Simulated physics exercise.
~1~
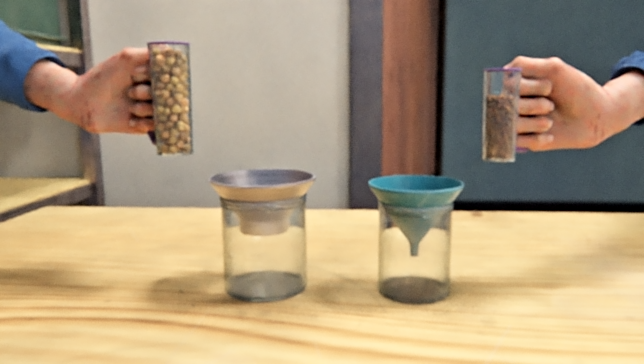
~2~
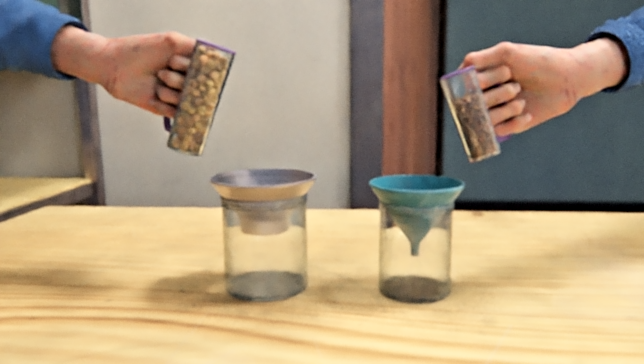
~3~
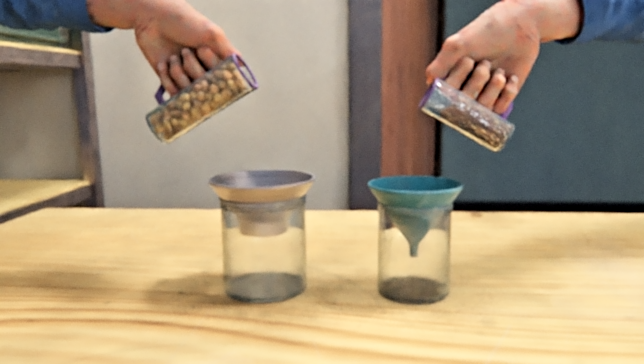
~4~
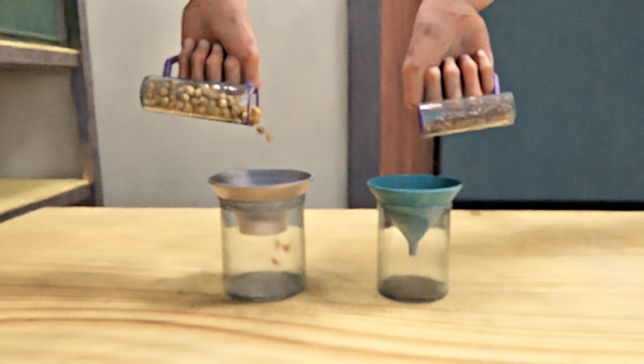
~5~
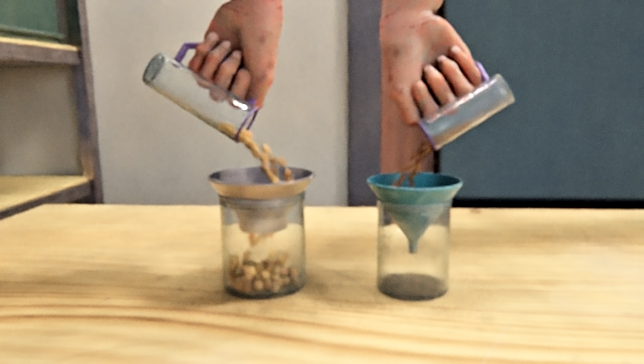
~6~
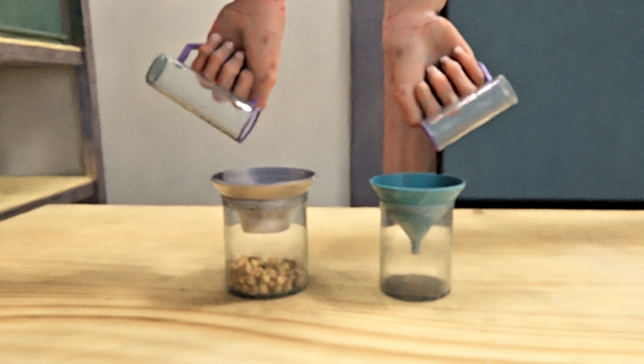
Two hands tipped clear cups over funnels set in glass jars, and the pale, chunky pieces on the left tumbled through into their jar, while the finer brown bits on the right poured in but stayed clogged in the teal funnel.
